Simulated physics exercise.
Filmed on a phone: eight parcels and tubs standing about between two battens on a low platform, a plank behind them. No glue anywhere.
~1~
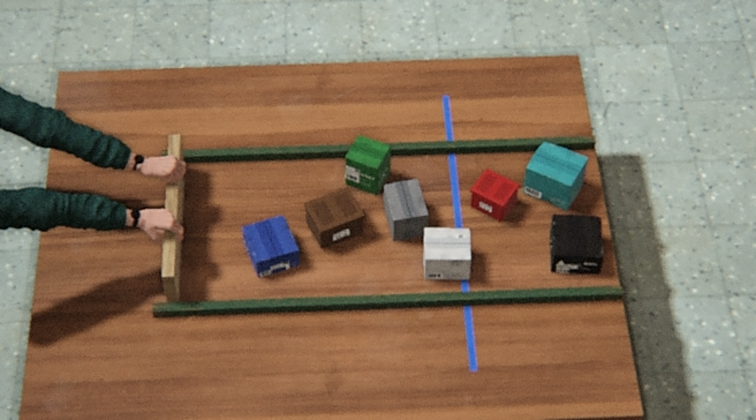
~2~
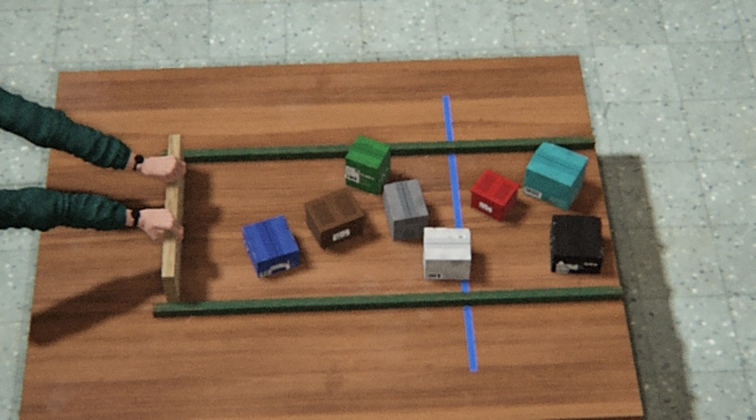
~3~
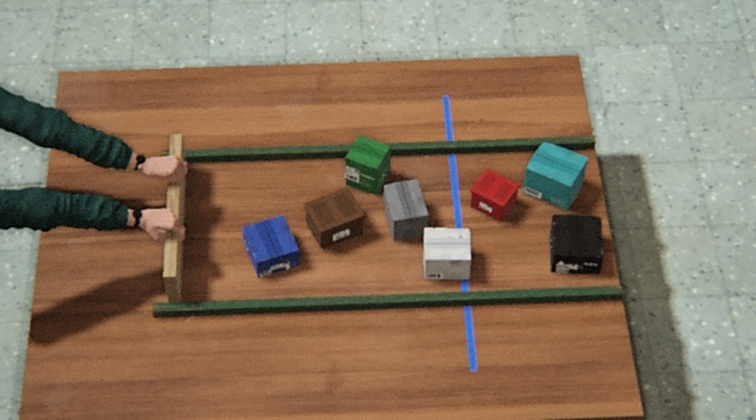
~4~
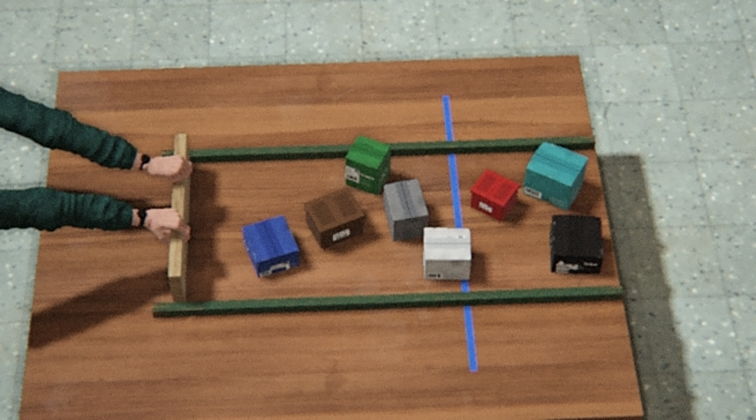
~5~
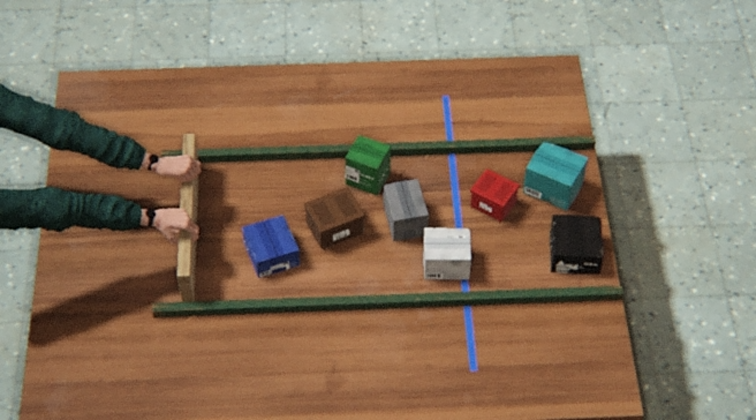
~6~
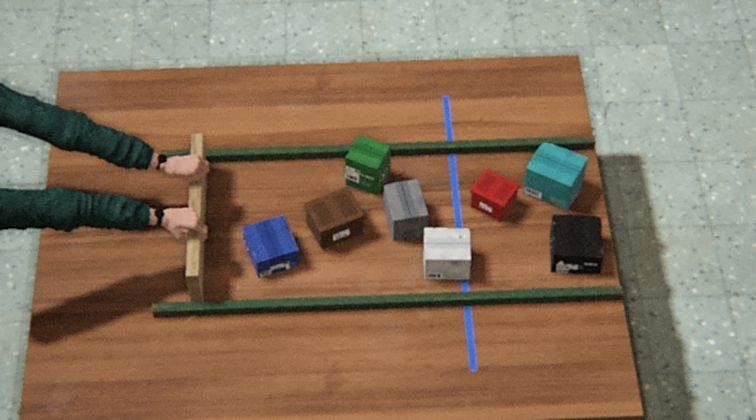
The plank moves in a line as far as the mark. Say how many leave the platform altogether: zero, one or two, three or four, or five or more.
Outcome: The number that fall off is zero.
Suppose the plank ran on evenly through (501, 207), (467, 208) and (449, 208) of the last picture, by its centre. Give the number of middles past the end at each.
It would be 1, 0 and 0.
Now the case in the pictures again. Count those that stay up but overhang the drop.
0 of them.
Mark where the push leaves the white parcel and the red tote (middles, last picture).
Near (530, 250) and (558, 205).
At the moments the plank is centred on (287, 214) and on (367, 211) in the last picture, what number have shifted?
2 and 4.
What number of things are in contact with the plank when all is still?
It touches 3.
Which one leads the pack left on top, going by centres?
The black parcel ends nearest.
Early on, none off yet; black parcel at rest near (576, 244); turquoise box at rest near (555, 175); red tote at rest near (494, 196).
Finally, the number that fall off is zero.
